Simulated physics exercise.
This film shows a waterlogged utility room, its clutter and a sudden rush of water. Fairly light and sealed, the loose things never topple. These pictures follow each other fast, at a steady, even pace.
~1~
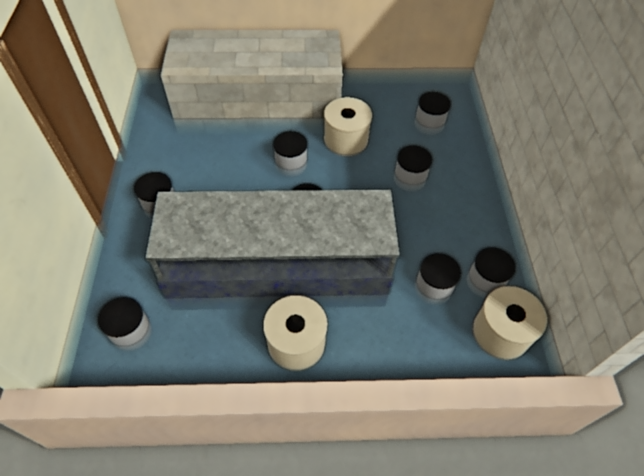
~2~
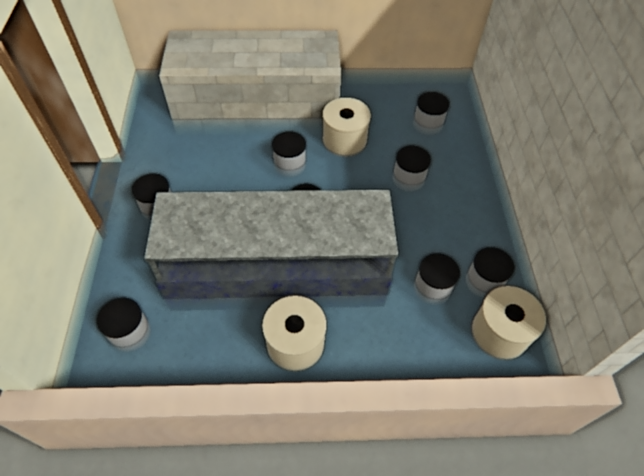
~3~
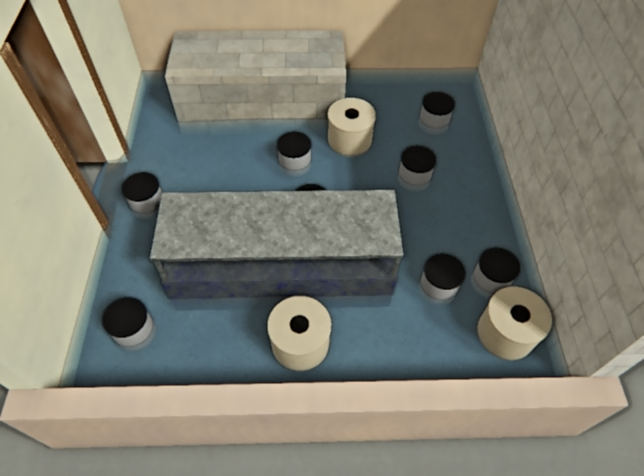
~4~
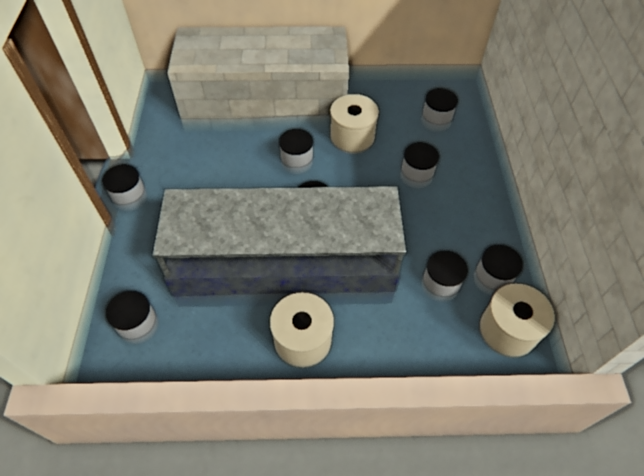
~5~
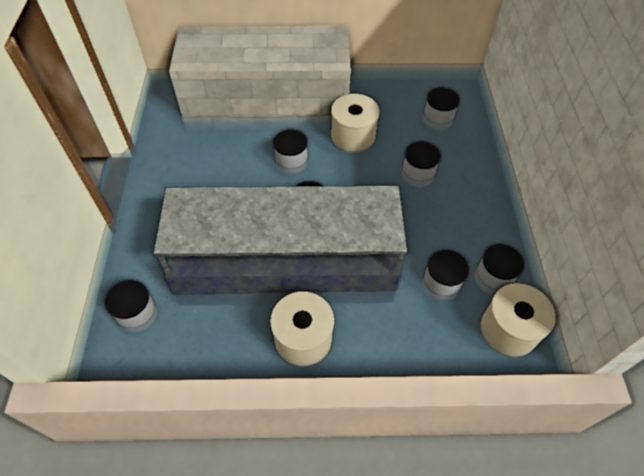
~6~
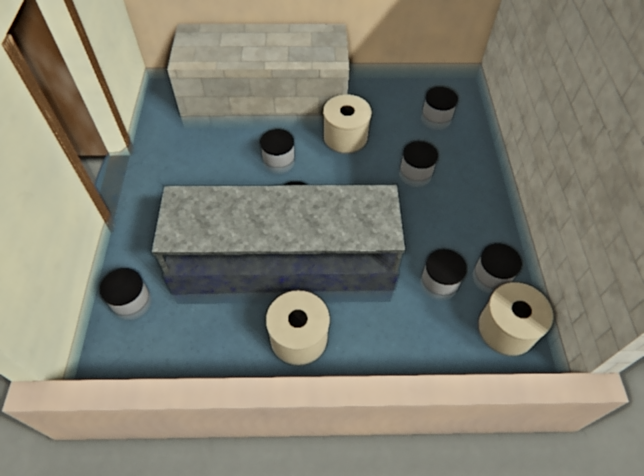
A flooded utility room with blue water across its floor is seen from high above, over a low pale pink front wall, with a brown-framed doorway at left. Black-topped grey pails and three cream cylinders stand around a long grey block and a brick-patterned one behind. The door opens, a pail beside it drifts left and out of sight, then others shift slightly left, while the view sways slightly.
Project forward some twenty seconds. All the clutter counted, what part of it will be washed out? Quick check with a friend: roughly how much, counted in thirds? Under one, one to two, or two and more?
One to two thirds.
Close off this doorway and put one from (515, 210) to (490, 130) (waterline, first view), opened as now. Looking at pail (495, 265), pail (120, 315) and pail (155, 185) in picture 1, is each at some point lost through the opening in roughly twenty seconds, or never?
Outcome by item: Exited / retained / retained.
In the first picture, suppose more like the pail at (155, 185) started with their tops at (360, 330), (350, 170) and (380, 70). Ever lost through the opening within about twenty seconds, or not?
Copy by copy, in the order given: Not carried off, swept away, not carried off.
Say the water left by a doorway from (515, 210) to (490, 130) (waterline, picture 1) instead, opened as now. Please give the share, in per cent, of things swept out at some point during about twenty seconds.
Roughly 80 per cent.
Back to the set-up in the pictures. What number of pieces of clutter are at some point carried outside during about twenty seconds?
The count is 7.
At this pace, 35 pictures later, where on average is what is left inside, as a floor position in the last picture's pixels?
Close to (334, 234).
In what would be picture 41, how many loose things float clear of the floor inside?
It adds up to 5.
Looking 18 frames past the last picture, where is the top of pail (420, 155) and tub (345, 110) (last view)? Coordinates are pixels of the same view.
My guess is close to (285, 163), then close to (169, 114).
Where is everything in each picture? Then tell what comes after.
The first picture shows a pail at (120, 316) floats; a pail at (290, 143) floats; 0 of 11 have shifted.
The second picture shows a pail at (119, 317), afloat; a pail at (289, 144) floats; 0 of 11 have shifted.
The third picture shows a pail at (125, 317) floats; a pail at (294, 144) floats; 1 of 11 have shifted.
The fourth picture shows a pail at (128, 309), afloat, close to its start; a pail at (296, 141), afloat; 1 of 11 have shifted.
The fifth picture shows a pail at (127, 299) floats, close to its start; a pail at (290, 142) floats, close to its start; 3 of 11 have shifted.
The sixth picture shows a pail at (121, 286), afloat, close to its start; a pail at (277, 141), afloat, close to its start; 5 of 11 have shifted.
A moment on, 1 of 11 are out; 10 afloat.
Next, 4 of 11 are out; 7 afloat.
Later, 6 of 11 are out; 5 afloat.
In the end, 7 of 11 are out; 1 afloat.
